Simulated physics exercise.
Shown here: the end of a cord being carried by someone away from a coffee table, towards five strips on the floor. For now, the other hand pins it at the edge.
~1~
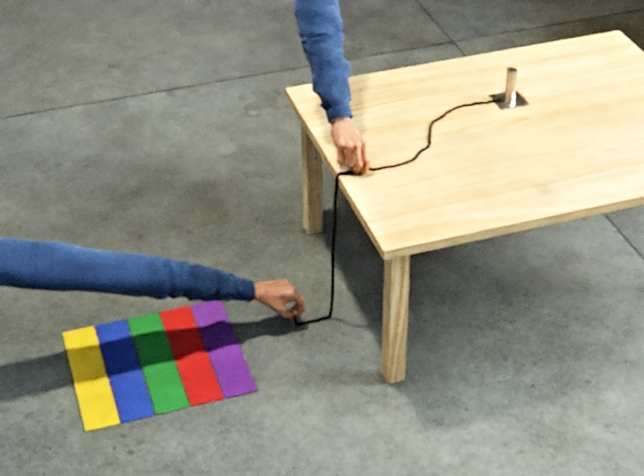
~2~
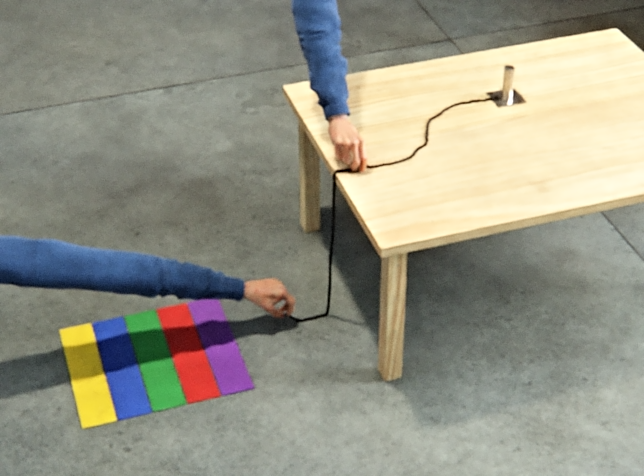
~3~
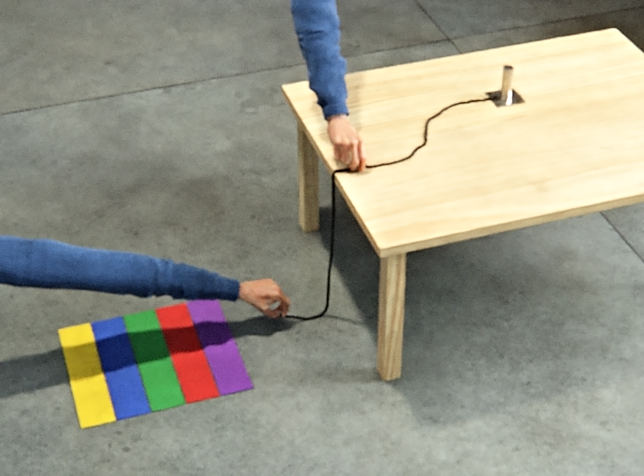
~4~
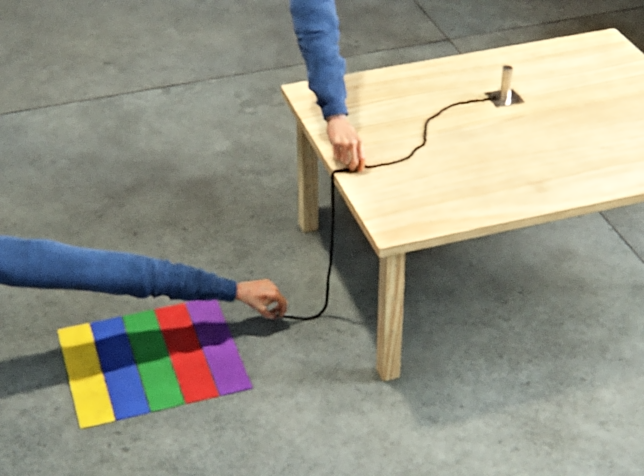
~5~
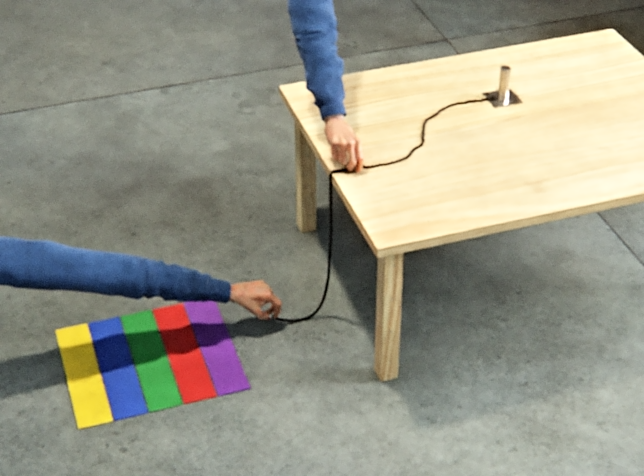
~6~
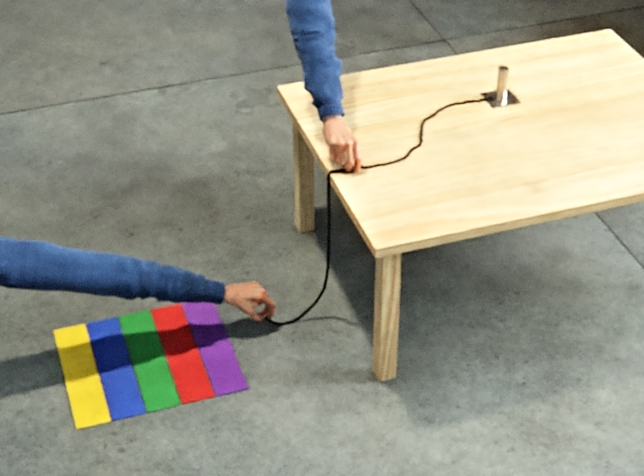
A hand slowly draws a black cord's end left toward colored strips while another pins it.
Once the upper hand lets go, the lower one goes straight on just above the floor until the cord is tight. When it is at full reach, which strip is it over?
It is over the green strip.
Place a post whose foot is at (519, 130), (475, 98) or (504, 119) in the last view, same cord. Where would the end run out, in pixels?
Near (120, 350); near (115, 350); near (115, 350).
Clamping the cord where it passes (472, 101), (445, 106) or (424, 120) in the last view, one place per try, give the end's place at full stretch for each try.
It would sit near (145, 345) the first time, (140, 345) the second and (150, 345) the third.
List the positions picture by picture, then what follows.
End (295, 315); purple (234, 377); red (201, 384); green (167, 392); blue (133, 400); yellow (98, 408), in the first frame.
End (285, 314); cord through (469, 103) (428, 128) (400, 162) (335, 180) (332, 244) (329, 301), in the second frame.
End (280, 315), in the third frame.
End (277, 315); cord through (467, 103) (426, 128) (398, 162) (333, 180) (331, 244) (327, 300), in the fourth frame.
End (272, 316), in the fifth frame.
End (266, 317); cord through (463, 103) (422, 129) (394, 162) (329, 180) (328, 244) (317, 301), in the sixth frame.
Soon after, end near (199, 332); over purple.
Then, end near (163, 340); over red.
At full stretch, end near (141, 345); over green. It gets as far as the green strip.
